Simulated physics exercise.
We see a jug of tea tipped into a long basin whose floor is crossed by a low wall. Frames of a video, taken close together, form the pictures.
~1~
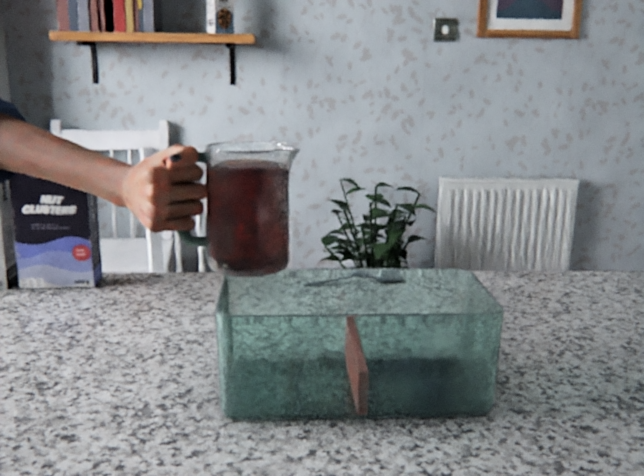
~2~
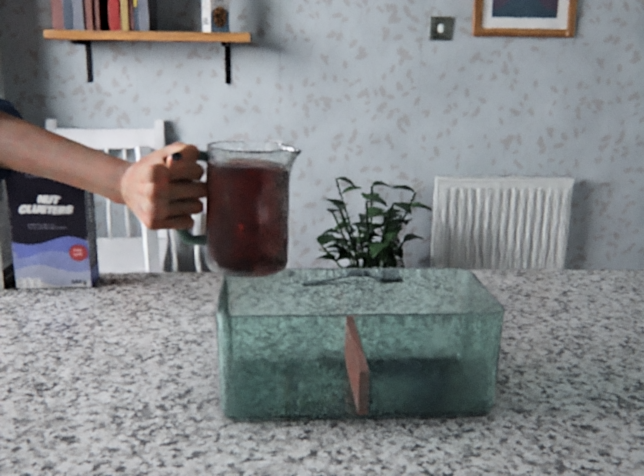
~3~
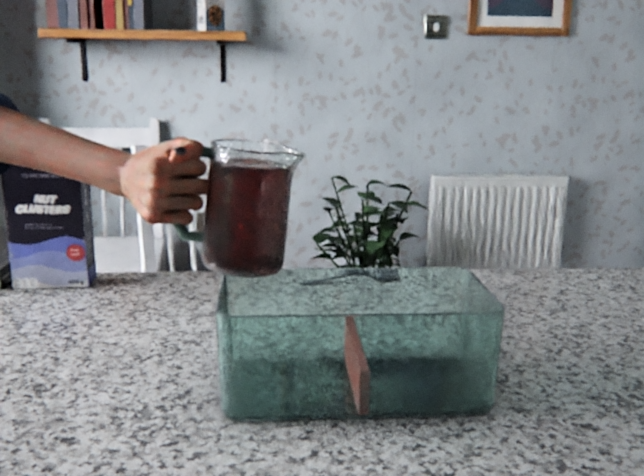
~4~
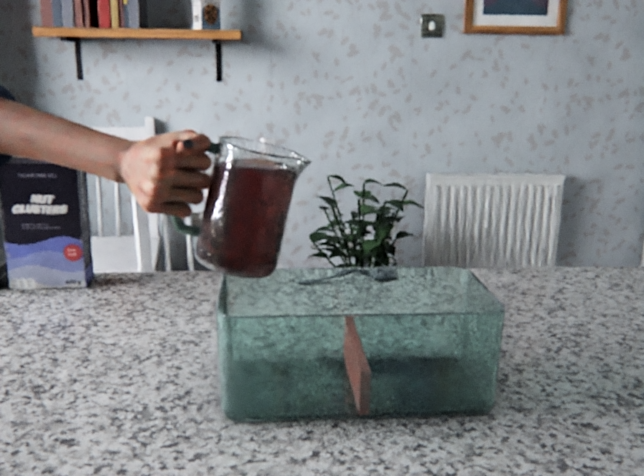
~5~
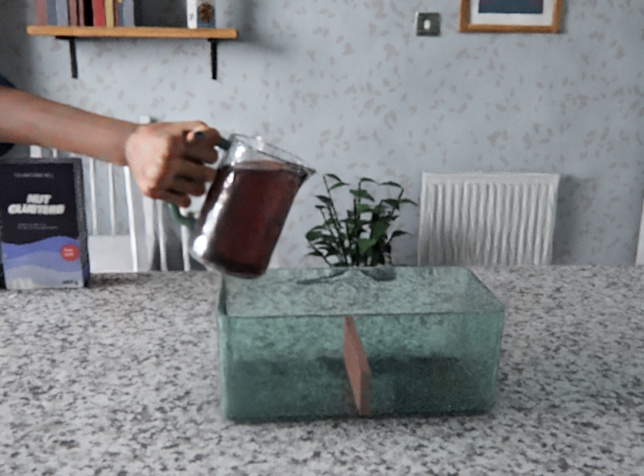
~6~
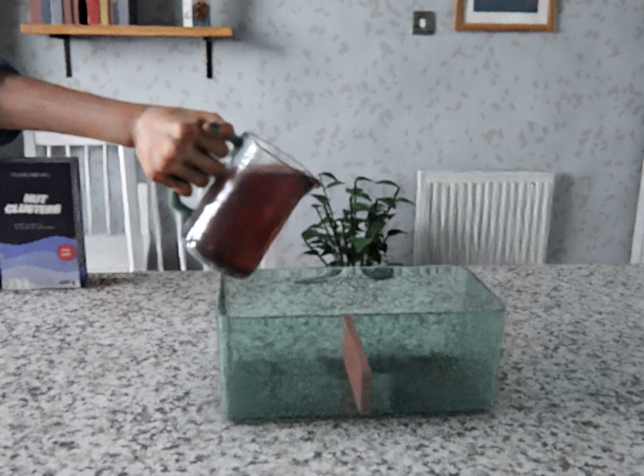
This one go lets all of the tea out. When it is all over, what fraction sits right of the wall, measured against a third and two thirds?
It finishes at between a third and two thirds.
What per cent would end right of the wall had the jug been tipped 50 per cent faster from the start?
Around 40 per cent ends up there.
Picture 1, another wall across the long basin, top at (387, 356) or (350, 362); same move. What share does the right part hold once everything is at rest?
10 %, then 70 %.
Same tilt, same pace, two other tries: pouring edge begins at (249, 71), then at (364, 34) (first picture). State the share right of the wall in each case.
Roughly 5 % and 65 %.
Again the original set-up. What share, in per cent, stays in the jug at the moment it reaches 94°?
70 per cent or so.
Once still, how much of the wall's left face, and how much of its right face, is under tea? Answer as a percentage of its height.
The left comes to 30 % and the right to 30 %.
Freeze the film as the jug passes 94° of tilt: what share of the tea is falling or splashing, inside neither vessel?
Estimate: 15 per cent, roughly.
A moment on, the jug is tipped on its side and 69 per cent is still to pour, 2 is left of the wall and 14 right of it.
Next, the jug is tipped right over and 18 per cent is still to pour, 30 is left of the wall and 42 right of it.
Then the jug is tipped right over and 1 per cent is still to pour, 48 is left of the wall and 50 right of it.
Later the jug is tipped right over and 0 per cent is still to pour, 50 is left of the wall and 50 right of it.
At rest 50 per cent lies left of the wall, 50 right of it and 1 outside.
